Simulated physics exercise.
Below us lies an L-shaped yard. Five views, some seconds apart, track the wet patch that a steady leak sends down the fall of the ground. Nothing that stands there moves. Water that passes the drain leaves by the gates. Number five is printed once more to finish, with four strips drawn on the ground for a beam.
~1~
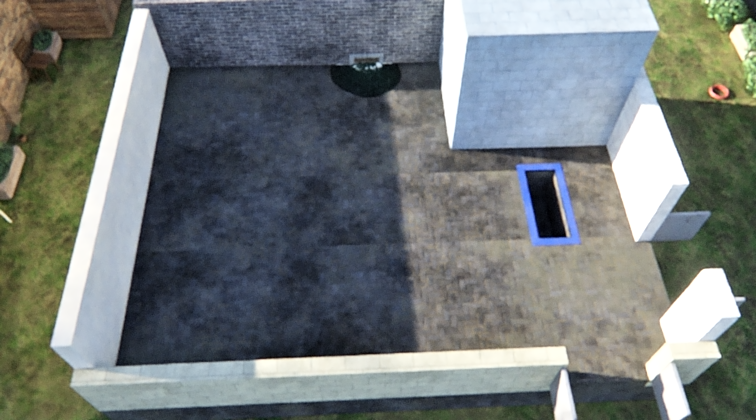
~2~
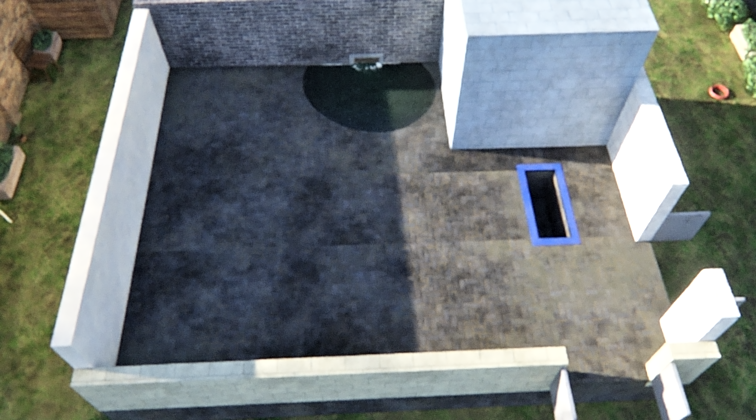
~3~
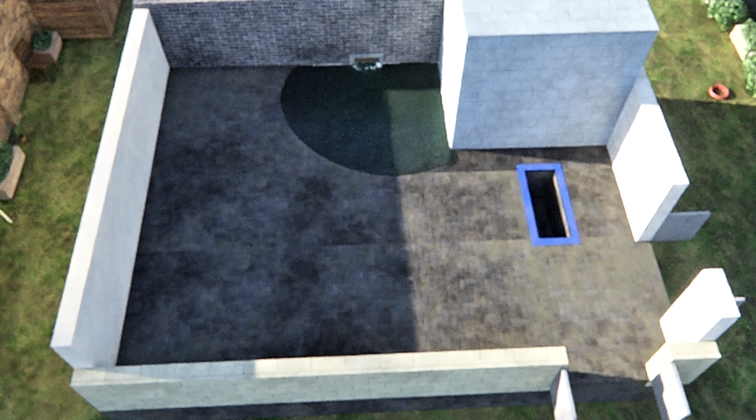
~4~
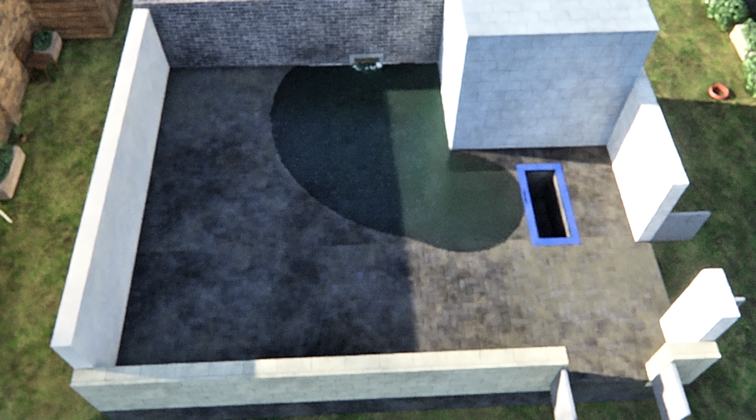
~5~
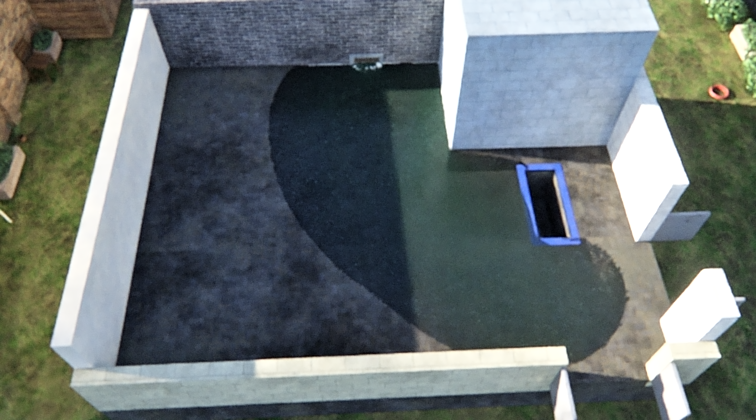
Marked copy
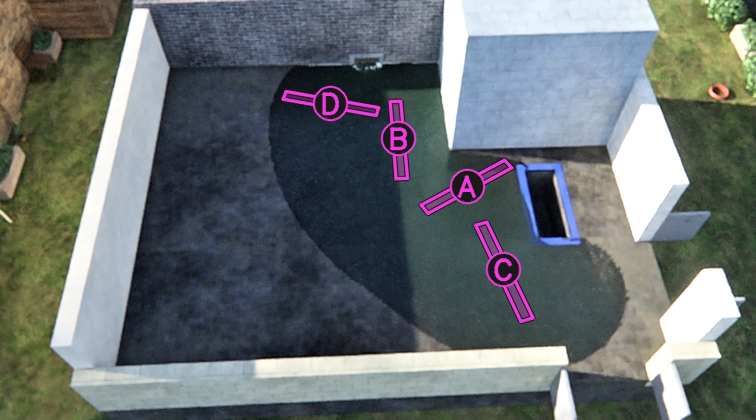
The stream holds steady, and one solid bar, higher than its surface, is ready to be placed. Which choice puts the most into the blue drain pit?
I would pick spot C.
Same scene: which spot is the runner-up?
It is D.
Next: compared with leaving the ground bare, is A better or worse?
Spot A is worse.
On the marked copy, A from (424, 209) to (508, 164); B from (401, 178) to (395, 101); C from (481, 223) to (526, 319); D from (284, 95) to (377, 111).
If A is chosen, about 11 % of the stream runs into the blue drain pit, about 89 % out by the gates.
If B is chosen, about 12 % of the stream runs into the blue drain pit, about 88 % out by the gates.
If C is chosen, about 24 % of the stream runs into the blue drain pit, about 75 % out by the gates.
If D is chosen, about 15 % of the stream runs into the blue drain pit, about 85 % out by the gates.
